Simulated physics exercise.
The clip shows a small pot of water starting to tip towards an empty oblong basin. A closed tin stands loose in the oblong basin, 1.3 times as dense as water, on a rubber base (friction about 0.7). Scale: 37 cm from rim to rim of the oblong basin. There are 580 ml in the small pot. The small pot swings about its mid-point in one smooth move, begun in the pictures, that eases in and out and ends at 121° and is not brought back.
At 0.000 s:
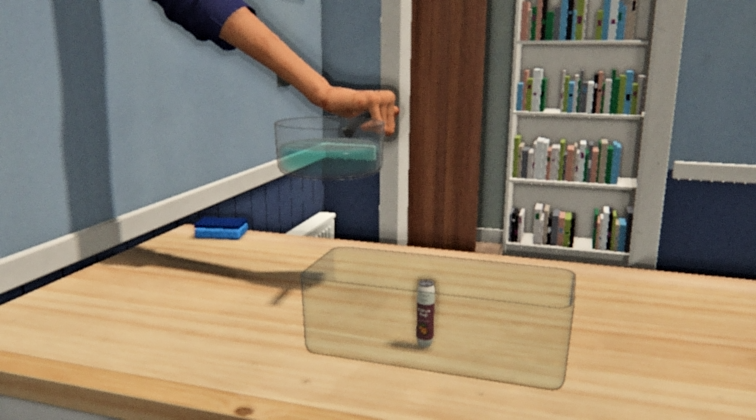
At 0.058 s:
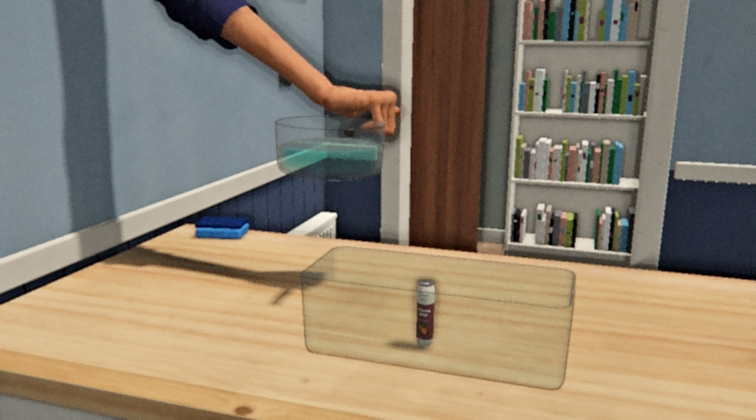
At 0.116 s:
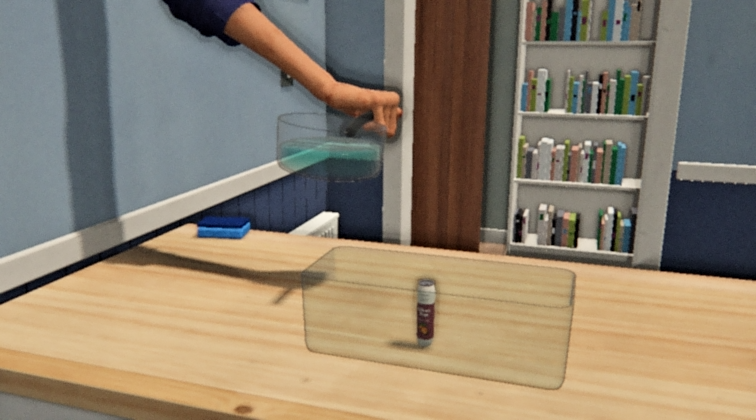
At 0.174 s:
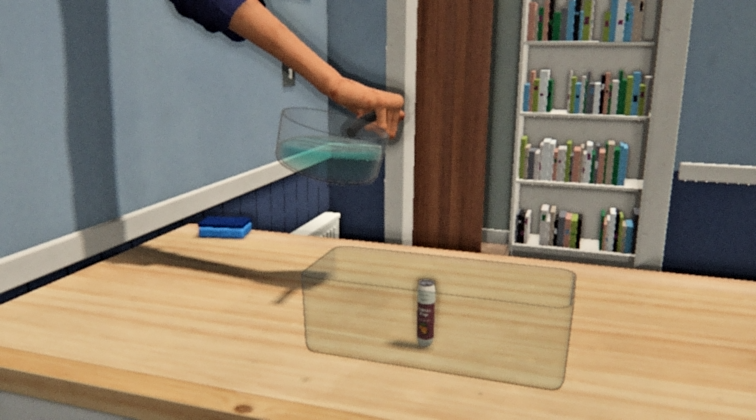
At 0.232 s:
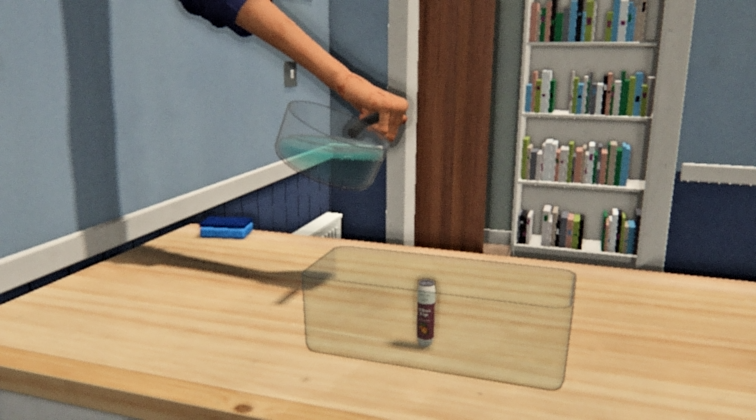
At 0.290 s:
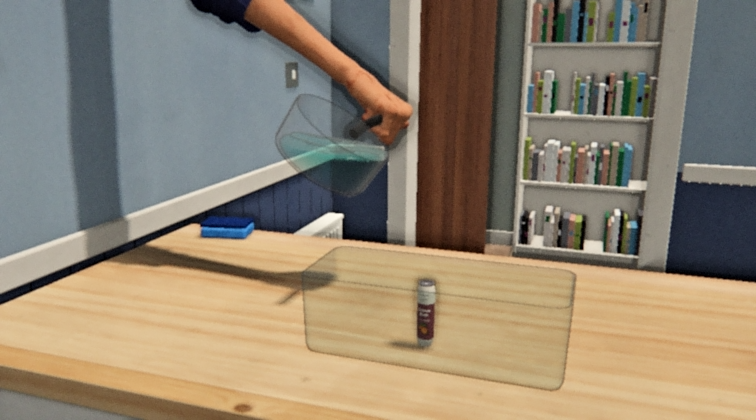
A hand tilts a small clear pot of water rightward near an oblong basin holding a tin.
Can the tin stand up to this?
It falls.
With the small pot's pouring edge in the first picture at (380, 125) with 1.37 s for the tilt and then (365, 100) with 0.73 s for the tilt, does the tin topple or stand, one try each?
First it remains upright; then it falls.
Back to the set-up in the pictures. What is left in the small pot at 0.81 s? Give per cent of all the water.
Near 1 in a hundred.
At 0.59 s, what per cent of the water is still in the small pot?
Near 18 in a hundred.
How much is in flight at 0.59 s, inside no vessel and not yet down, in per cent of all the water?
Some 44 per cent.
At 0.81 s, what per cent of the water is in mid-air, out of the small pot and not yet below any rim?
Near 7 in a hundred.
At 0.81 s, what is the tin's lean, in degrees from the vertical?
Near 15° from upright.
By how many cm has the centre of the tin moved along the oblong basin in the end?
About 7.0 cm.
By 0.59 s the tilt is 102° and 19 per cent is still to pour; the tin stands where it began.
By 0.81 s the tilt is 121° and 1 per cent is still to pour; the tin leans 14°.
By 1.05 s the tilt is 121° and 0 per cent is still to pour; the tin lies on its side.
By 1.30 s the tilt is 121° and 0 per cent is still to pour; the tin lies on its side.
At rest the tin lies on its side.
